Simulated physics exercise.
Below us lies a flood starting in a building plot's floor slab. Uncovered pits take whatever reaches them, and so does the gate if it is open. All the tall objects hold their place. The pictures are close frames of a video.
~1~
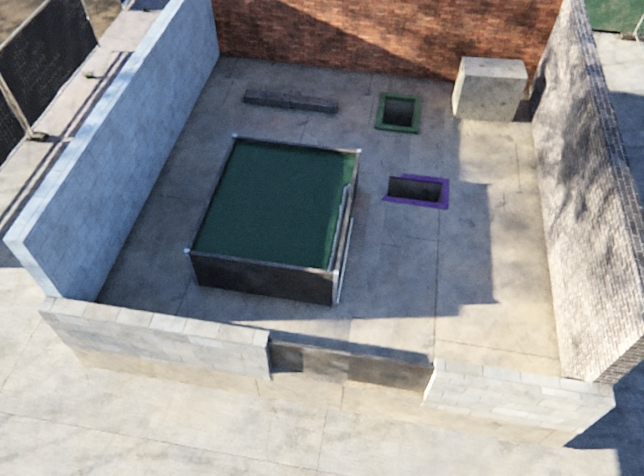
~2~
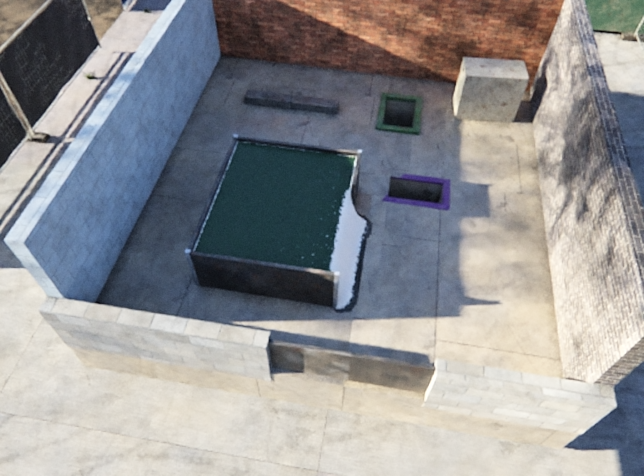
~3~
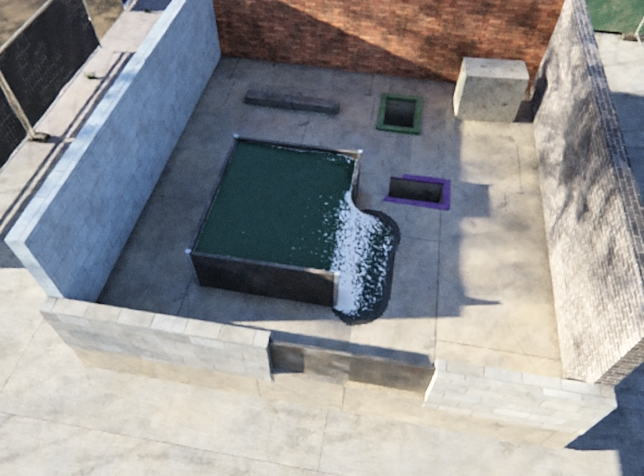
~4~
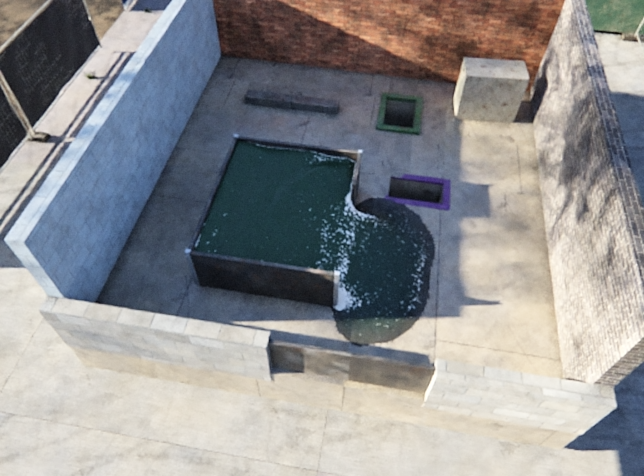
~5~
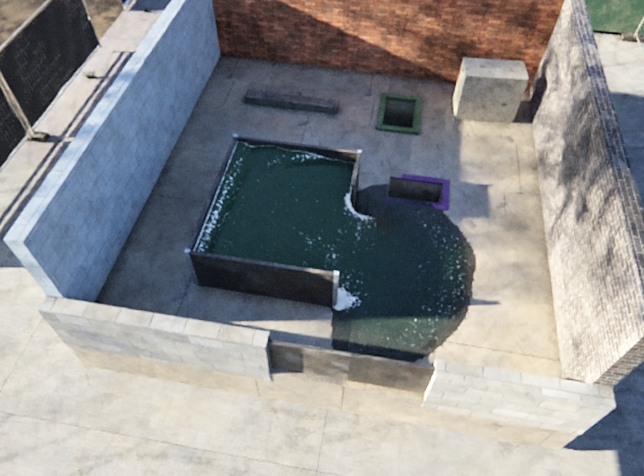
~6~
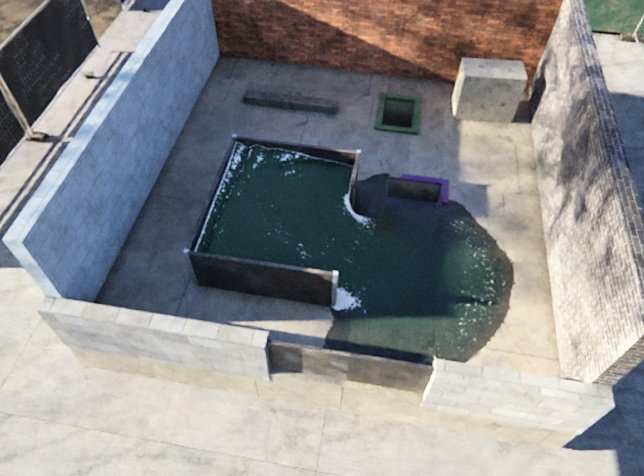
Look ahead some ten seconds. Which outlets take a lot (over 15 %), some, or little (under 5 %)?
The gate takes under 5 %; the purple pit takes between 5 and 15 %; the green pit takes between 5 and 15 %.
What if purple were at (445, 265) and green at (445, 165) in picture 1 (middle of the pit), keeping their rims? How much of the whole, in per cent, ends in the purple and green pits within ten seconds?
In per cent: Purple 40, green 4.
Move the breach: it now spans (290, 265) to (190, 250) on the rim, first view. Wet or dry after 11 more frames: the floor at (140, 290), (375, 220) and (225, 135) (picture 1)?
In turn: Wet, free of water, free of water.
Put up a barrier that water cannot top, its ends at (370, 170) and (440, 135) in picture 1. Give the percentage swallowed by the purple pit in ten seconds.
Parts in a hundred: Purple 15.
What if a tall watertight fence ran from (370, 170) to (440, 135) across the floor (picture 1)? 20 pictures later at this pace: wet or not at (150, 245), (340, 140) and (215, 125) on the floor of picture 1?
In that order: No water, not flooded, dry.
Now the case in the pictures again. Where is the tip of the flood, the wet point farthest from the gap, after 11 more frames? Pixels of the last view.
Close to (529, 130).
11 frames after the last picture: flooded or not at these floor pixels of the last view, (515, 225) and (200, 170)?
In that order: Flooded, dry.
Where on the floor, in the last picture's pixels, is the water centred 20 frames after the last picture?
Roughly at (416, 254).
A moment on, water covers 30 % of the floor; the gate 0 %, the purple pit 1 %, the green pit 0 %.
Next, water covers 30 % of the floor; the gate 0 %, the purple pit 1 %, the green pit 0 %.
Then, water covers 40 % of the floor; the gate 0 %, the purple pit 1 %, the green pit 0 %.
Later, water covers 70 % of the floor; the gate 0 %, the purple pit 5 %, the green pit 5 %.
In the end, water covers 100 % of the floor; the gate 0 %, the purple pit 11 %, the green pit 9 %.
